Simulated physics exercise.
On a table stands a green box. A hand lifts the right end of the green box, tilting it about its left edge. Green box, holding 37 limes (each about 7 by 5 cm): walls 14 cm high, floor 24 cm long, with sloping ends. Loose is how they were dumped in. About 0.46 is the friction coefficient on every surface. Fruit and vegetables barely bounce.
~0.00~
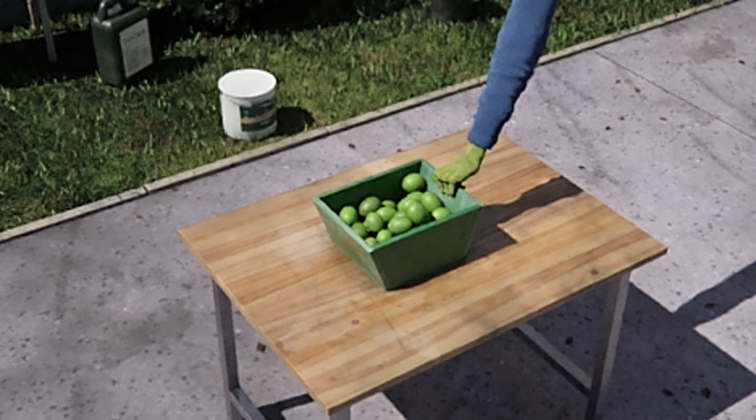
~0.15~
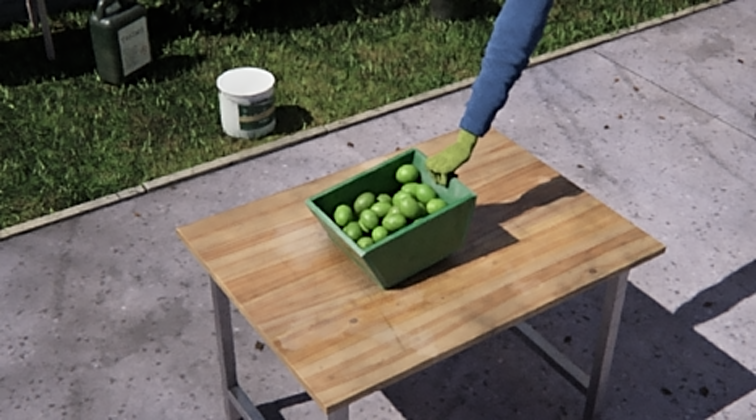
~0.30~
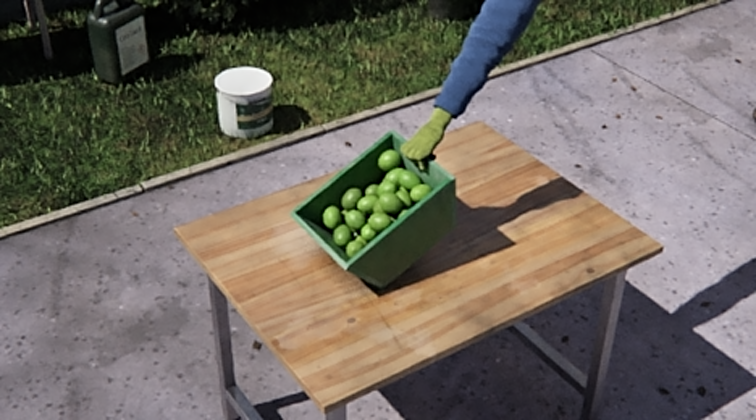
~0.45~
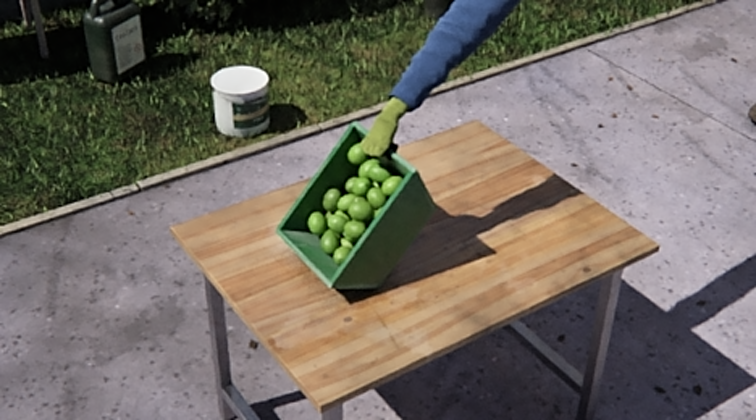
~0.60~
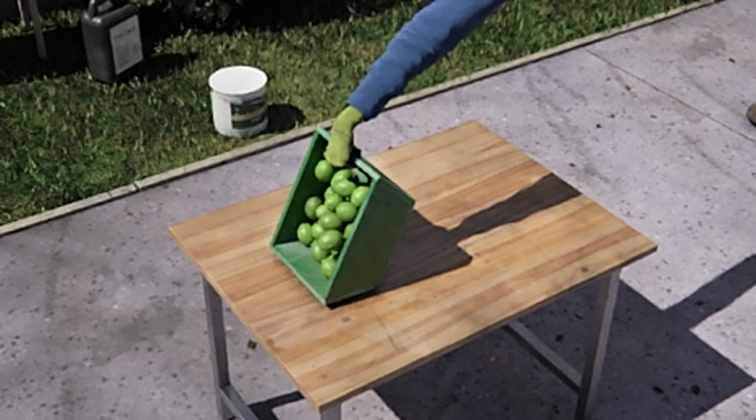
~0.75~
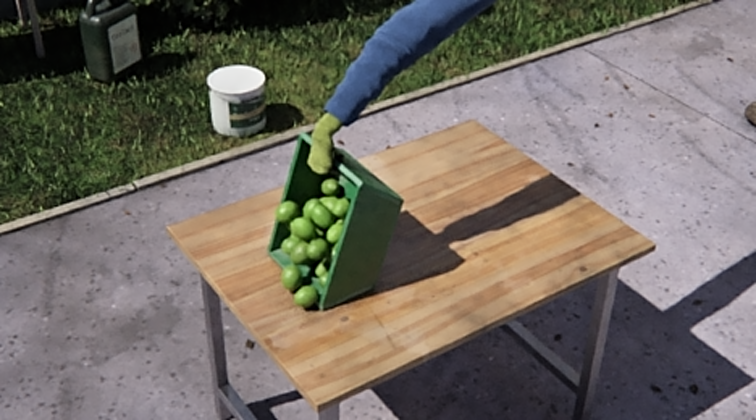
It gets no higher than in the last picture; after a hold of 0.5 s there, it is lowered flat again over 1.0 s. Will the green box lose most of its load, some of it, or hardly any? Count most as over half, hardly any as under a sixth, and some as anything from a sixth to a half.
Some of it.
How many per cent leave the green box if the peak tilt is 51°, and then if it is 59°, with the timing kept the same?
Close to 0 and 10 %, in that order.
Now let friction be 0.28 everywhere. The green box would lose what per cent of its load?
Then the green box sheds 50 per cent of its load.
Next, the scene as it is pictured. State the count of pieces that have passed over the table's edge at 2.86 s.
I'd estimate some 6 by that time.
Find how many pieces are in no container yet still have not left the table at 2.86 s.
I'd say close to 8 in all.
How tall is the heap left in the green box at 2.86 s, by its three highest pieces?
Around 13 centimetres.
After 1.09 s, tilt 71°; 12 of 37 out of the green box.
After 1.51 s, tilt 59°; 15 of 37 out of the green box.
After 2.10 s, tilt 4°; 15 of 37 out of the green box.
When it is over (at 2.86 s), 15 of 37 out of the green box. Asked share, 15 of 37, 41 per cent.
